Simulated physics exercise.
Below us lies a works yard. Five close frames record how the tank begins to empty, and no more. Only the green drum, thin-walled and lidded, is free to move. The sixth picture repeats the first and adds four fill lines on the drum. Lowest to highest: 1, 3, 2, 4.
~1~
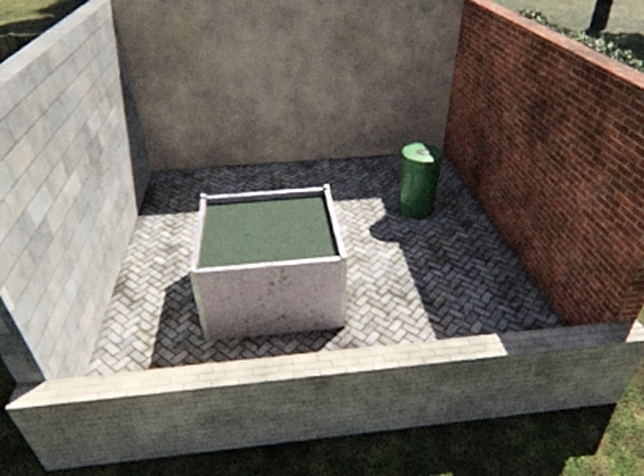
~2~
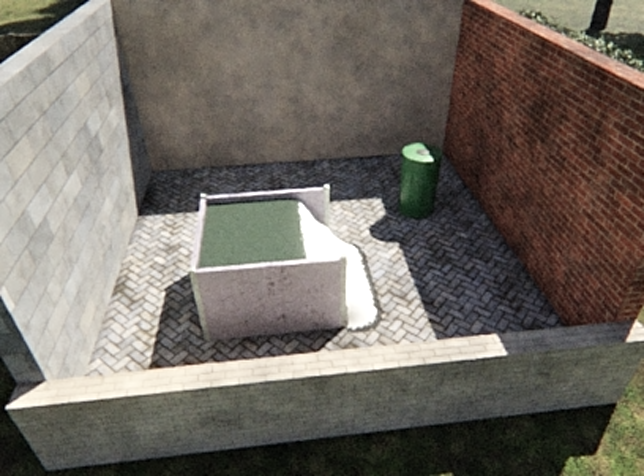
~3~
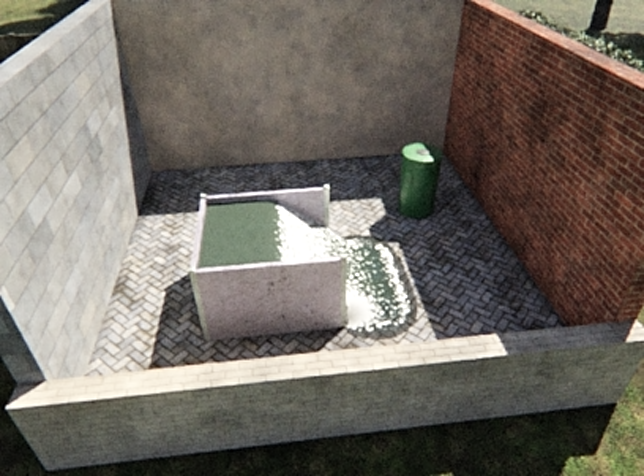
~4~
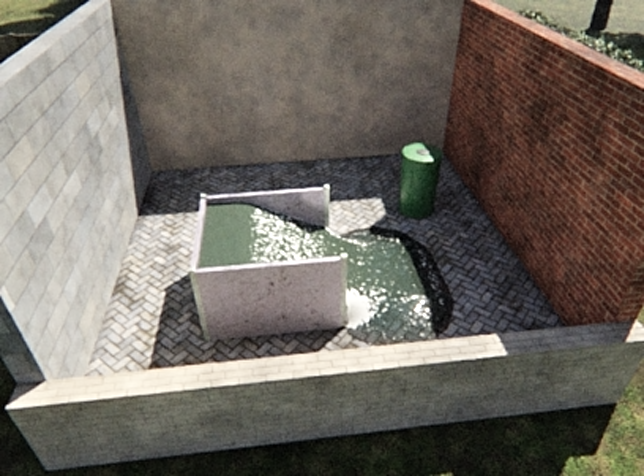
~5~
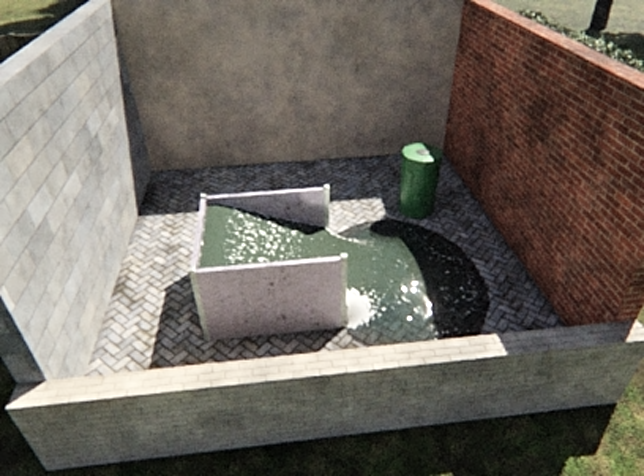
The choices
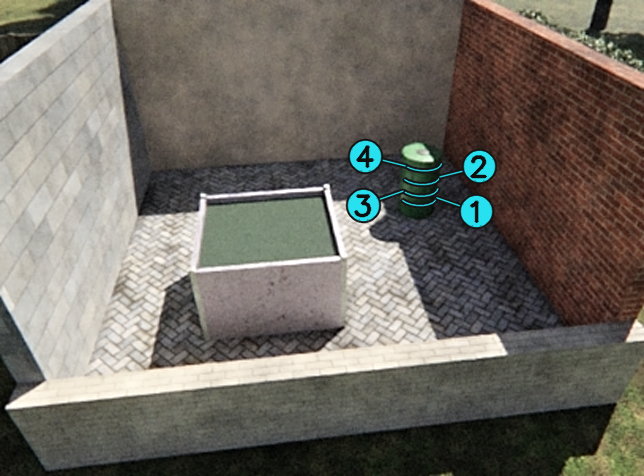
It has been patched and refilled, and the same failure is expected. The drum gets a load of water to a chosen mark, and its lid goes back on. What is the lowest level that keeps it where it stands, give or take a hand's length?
It is 1.
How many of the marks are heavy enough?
All of the four.
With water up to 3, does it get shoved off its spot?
No.
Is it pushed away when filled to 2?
No, not at all.
On the marked copy, 1 at (423, 205); 2 at (425, 184); 3 at (424, 196); 4 at (427, 170); from the bottom up 1, 3, 2, 4.
Choosing 1, it does not move.
Choosing 2, it does not move.
Choosing 3, it does not move.
Choosing 4, it does not move.
